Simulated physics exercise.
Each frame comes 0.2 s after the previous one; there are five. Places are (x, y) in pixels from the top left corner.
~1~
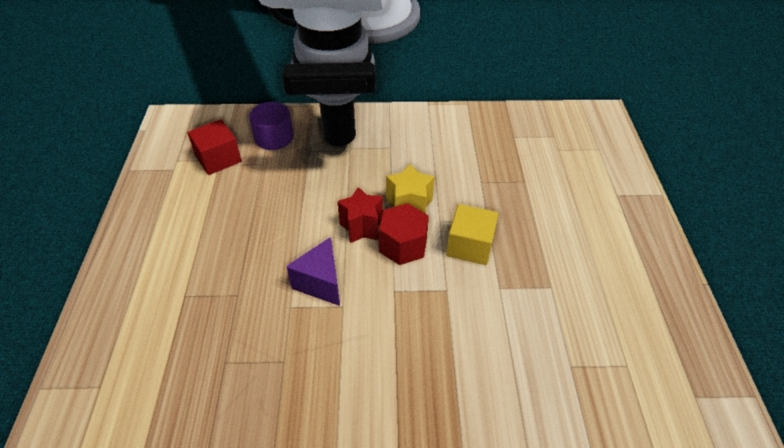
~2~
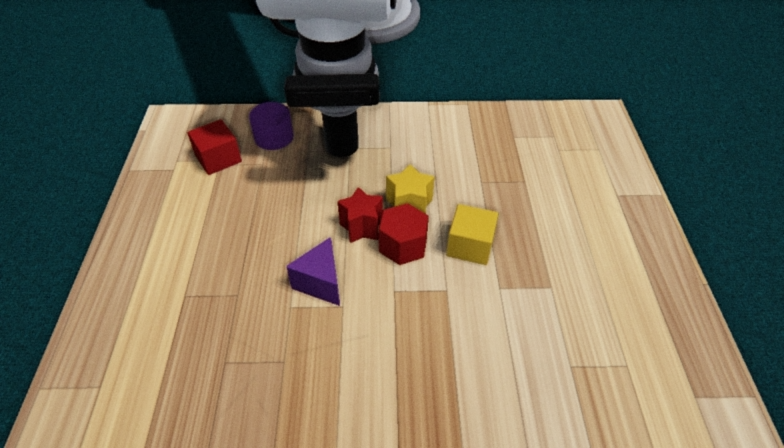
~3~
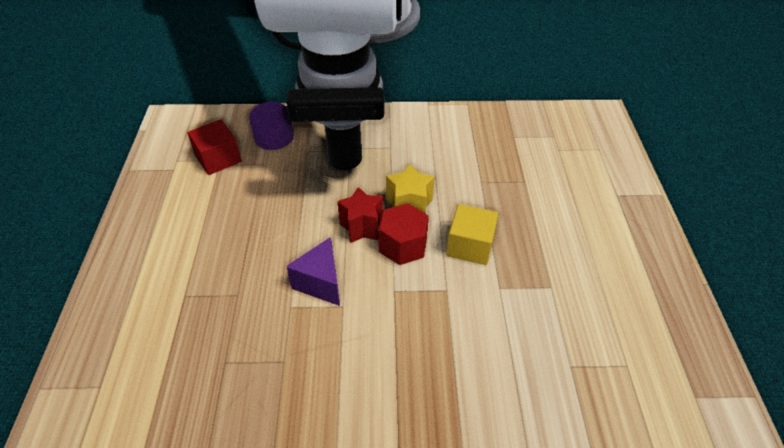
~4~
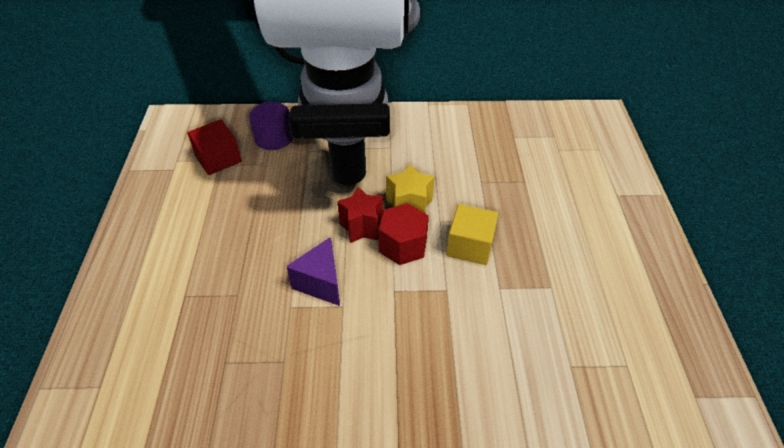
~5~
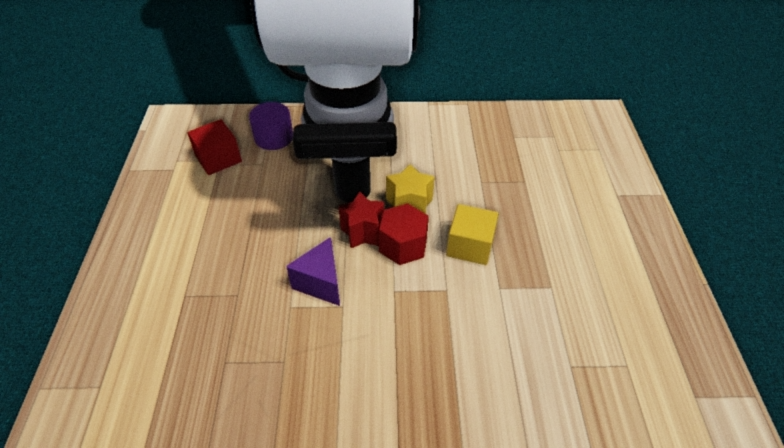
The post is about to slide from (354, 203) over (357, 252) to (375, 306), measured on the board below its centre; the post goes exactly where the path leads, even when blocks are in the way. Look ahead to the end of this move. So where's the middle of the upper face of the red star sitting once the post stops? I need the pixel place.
The spot you're after is about (414, 289) in the image.
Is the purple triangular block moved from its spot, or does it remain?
It is untouched.
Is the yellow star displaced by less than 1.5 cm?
Yes, that is how it ends up.
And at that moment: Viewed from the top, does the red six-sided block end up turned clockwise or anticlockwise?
The sense of turning is anti-clockwise.
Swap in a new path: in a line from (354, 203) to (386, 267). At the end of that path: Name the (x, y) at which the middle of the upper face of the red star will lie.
I'd place it at (367, 271), taking the centre of its top.
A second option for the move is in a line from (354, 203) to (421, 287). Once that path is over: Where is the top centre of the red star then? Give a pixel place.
The answer is (370, 257).
On the path given first. One third of the way, post at (355, 223); red star at (374, 242), turned 30° anticlockwise; red six-sided block at (417, 231), turned 25° anticlockwise.
Two thirds of the way, post at (360, 258); red star at (389, 266), turned 80° anticlockwise; red six-sided block at (417, 231), turned 25° anticlockwise.
At the end, post at (375, 294); purple triangular block not moved; red star at (414, 289), turned 110° anticlockwise; red six-sided block at (417, 231), turned 25° anticlockwise; yellow star not moved.
